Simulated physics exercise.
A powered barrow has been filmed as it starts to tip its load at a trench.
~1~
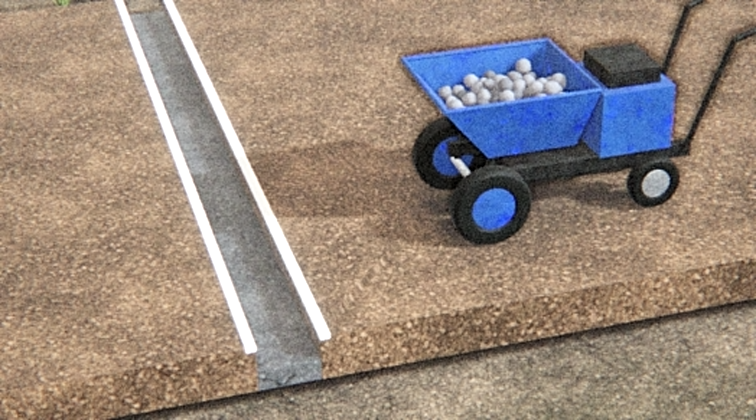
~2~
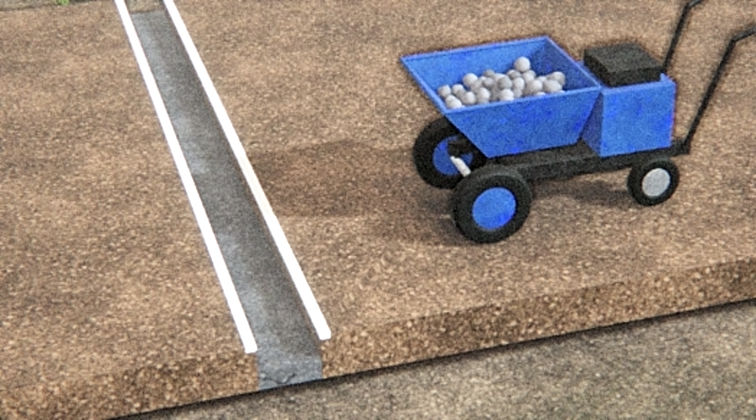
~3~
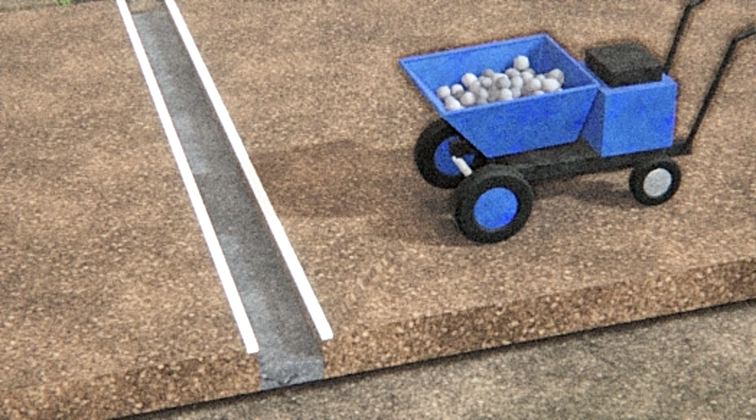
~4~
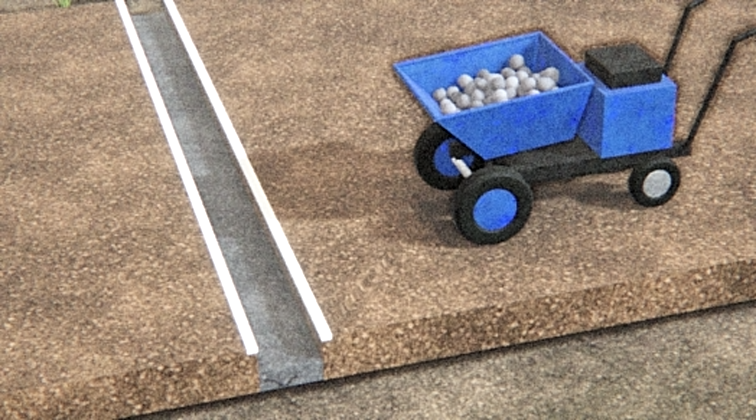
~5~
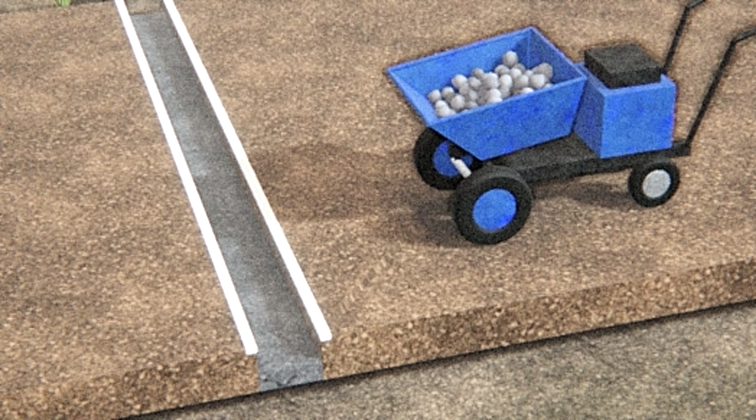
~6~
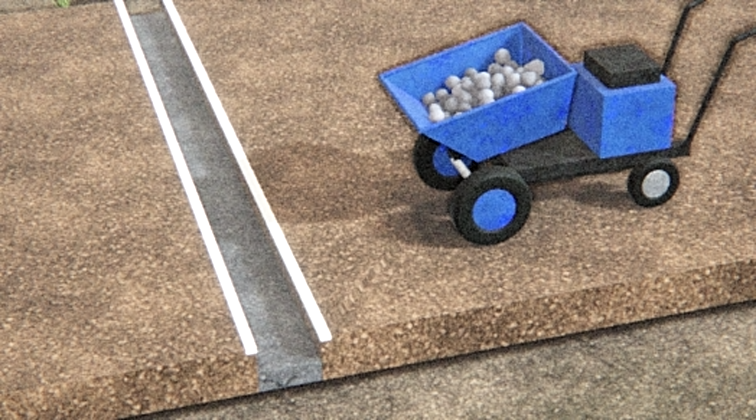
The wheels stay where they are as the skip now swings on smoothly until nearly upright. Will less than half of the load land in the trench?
Yes, only a minority gets there.
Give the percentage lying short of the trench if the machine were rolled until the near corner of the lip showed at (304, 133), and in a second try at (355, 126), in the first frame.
Position 1 near 0 %, position 2 near 0 %.
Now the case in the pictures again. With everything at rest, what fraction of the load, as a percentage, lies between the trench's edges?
My best guess is about 15 in a hundred.
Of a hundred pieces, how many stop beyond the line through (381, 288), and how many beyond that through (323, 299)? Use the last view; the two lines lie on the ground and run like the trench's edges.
In turn 70 and 20 in a hundred.
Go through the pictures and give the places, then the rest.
In the first frame, lip of the skip near (445, 113), level; top of the load near (516, 97), round cobbles; first edge of the trench near (309, 299); far edge near (237, 311), the trench under half as wide as the skip, and shallow for its width.
In the second frame, lip of the skip near (444, 113), level; top of the load near (515, 96).
In the third frame, lip of the skip near (442, 115), tipped barely; top of the load near (534, 86).
In the fourth frame, lip of the skip near (437, 120), tipped barely; top of the load near (529, 85).
In the fifth frame, lip of the skip near (429, 124), tipped a little; top of the load near (518, 89).
In the sixth frame, lip of the skip near (421, 131), tipped a little; top of the load near (514, 81); first edge of the trench near (309, 300); far edge near (237, 313).
Shortly afterwards, skip tipped steeply; the whole lot in the skip.
Next, skip tipped steeply; all but a few in the skip; only a few short of the trench; only a few falling.
Some moments later, skip tipped right over; near half in the skip; near half short of the trench; a little in or heaped over the trench; only a few falling.
In the end, skip tipped right over; near a quarter in the skip; near two thirds short of the trench; a little in or heaped over the trench; none at all beyond it.
